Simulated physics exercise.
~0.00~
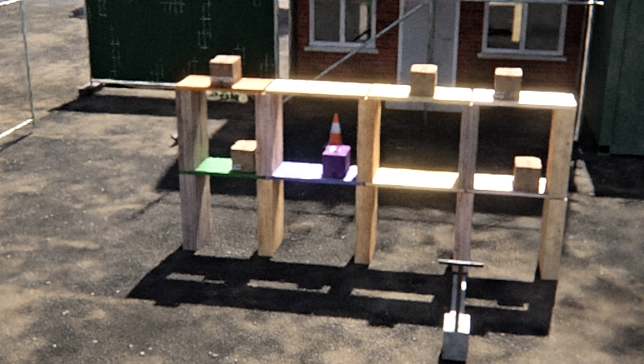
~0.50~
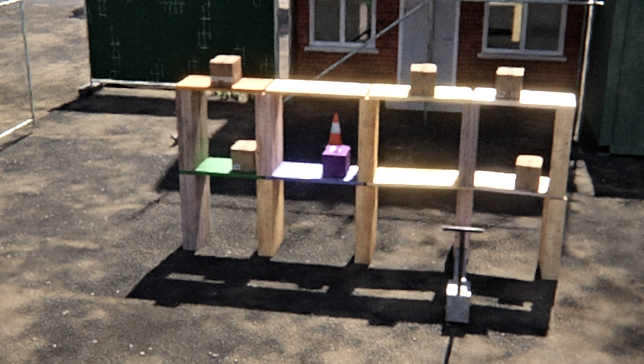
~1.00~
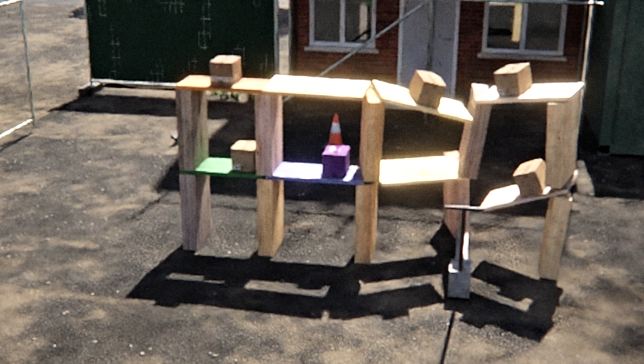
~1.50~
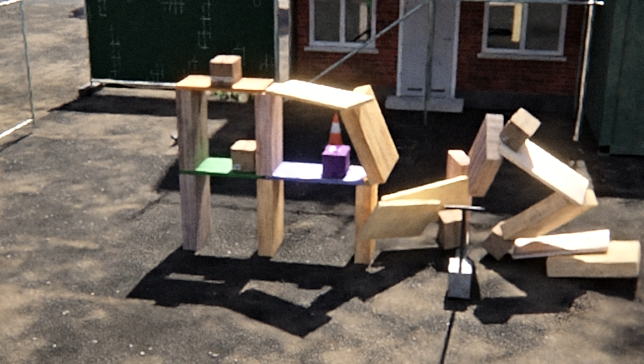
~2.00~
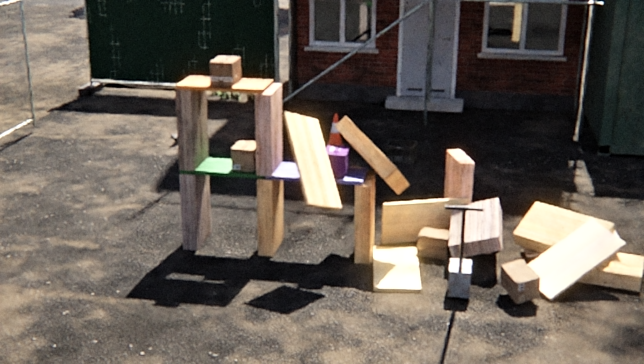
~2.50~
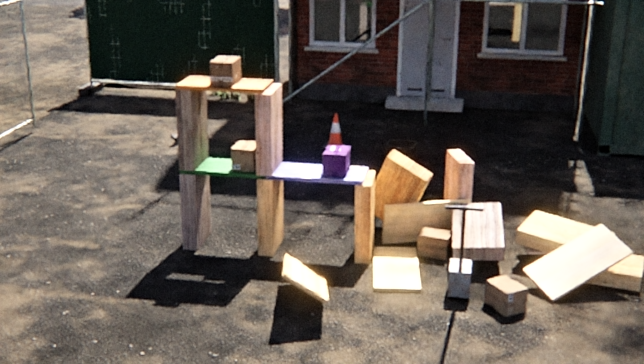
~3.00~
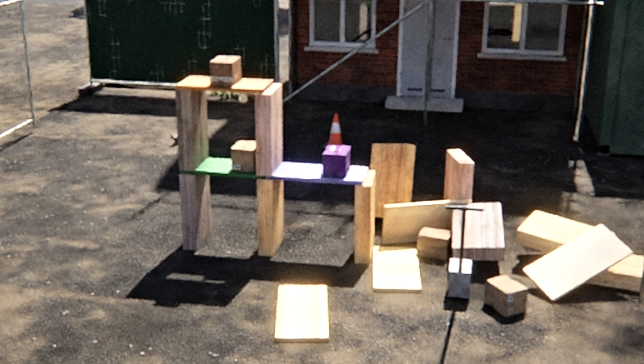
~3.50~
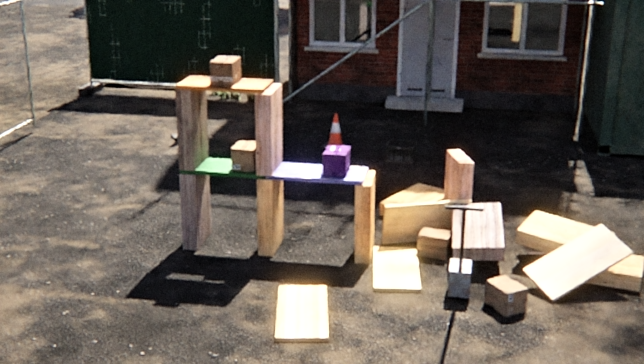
On a paved yard in front of a brick building, a small jack pushed into the foot of a two-tier board shelf, and the right side collapsed into a heap, while the left part stayed standing with the purple box still on its blue board.
